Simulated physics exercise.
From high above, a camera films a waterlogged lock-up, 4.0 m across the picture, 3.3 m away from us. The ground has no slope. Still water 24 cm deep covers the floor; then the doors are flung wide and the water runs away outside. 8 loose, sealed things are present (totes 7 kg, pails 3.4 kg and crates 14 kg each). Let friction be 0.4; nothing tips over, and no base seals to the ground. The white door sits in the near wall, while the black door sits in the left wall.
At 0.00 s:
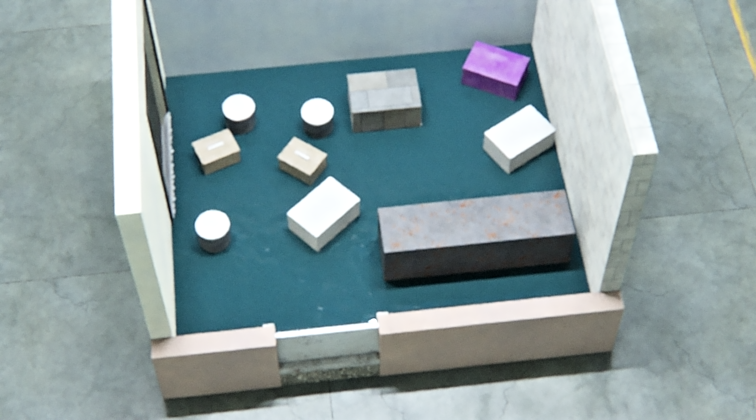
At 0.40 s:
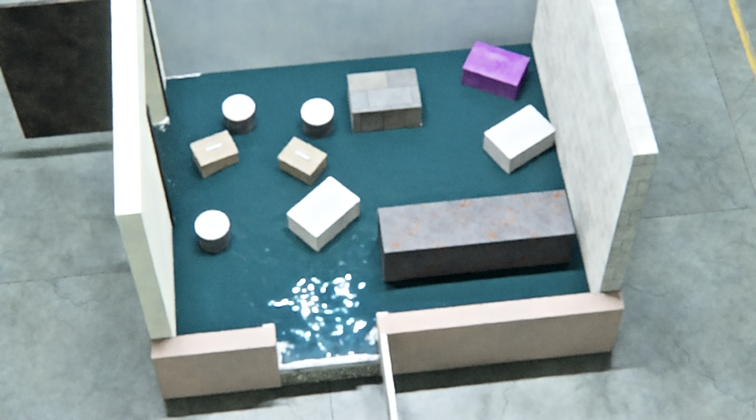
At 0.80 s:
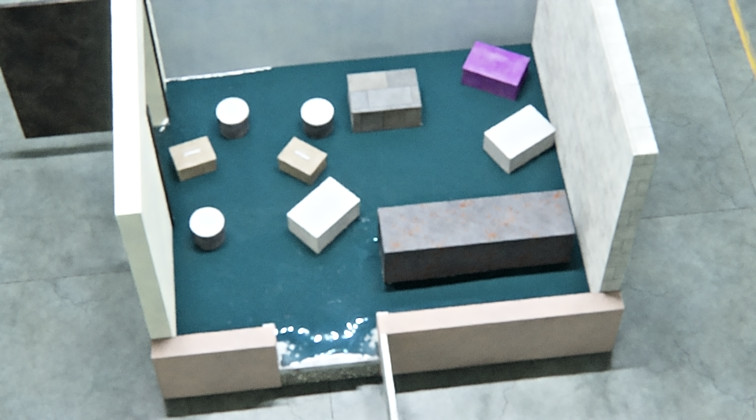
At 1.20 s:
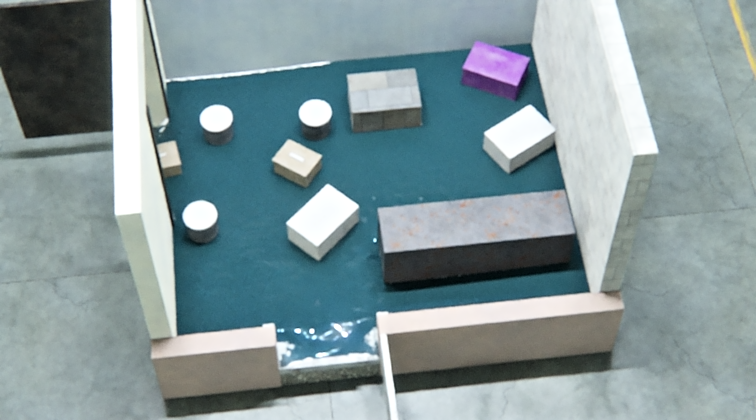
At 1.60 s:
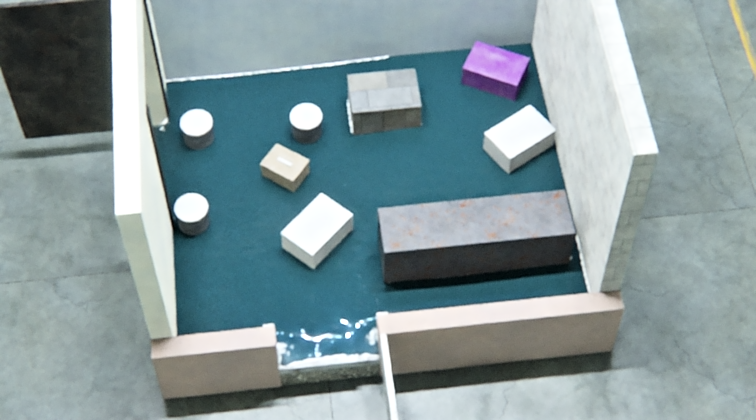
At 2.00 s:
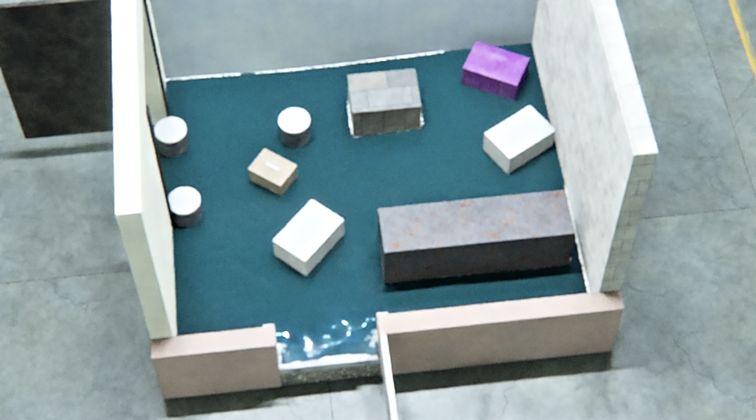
Pails and pale crates drift left across the flooded floor after two doors swing open.
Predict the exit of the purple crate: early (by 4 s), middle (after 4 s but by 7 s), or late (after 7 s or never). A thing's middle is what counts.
Late.
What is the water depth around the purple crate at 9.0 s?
I'd say around 10 cm.
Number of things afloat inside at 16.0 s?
My tally comes to 0.
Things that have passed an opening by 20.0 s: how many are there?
6.
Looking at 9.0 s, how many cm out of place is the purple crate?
Around 40 centimetres.
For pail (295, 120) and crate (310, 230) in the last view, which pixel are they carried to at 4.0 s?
Approx. (217, 135); approx. (271, 274).
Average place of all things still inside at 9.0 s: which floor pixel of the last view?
Close to pixel (456, 148).
After 4.0 s the purple crate is near (475, 74), 0.2 m from its start, afloat; 3 of 8 are out; 5 afloat.
After 9.0 s the purple crate is near (460, 84), 0.4 m from its start, afloat; 6 of 8 are out; 2 afloat.
After 16.0 s the purple crate is near (446, 99), 0.6 m from its start, aground; 6 of 8 are out; 0 afloat.
After 20.0 s the purple crate is near (446, 99), 0.6 m from its start, aground; 6 of 8 are out; 0 afloat.
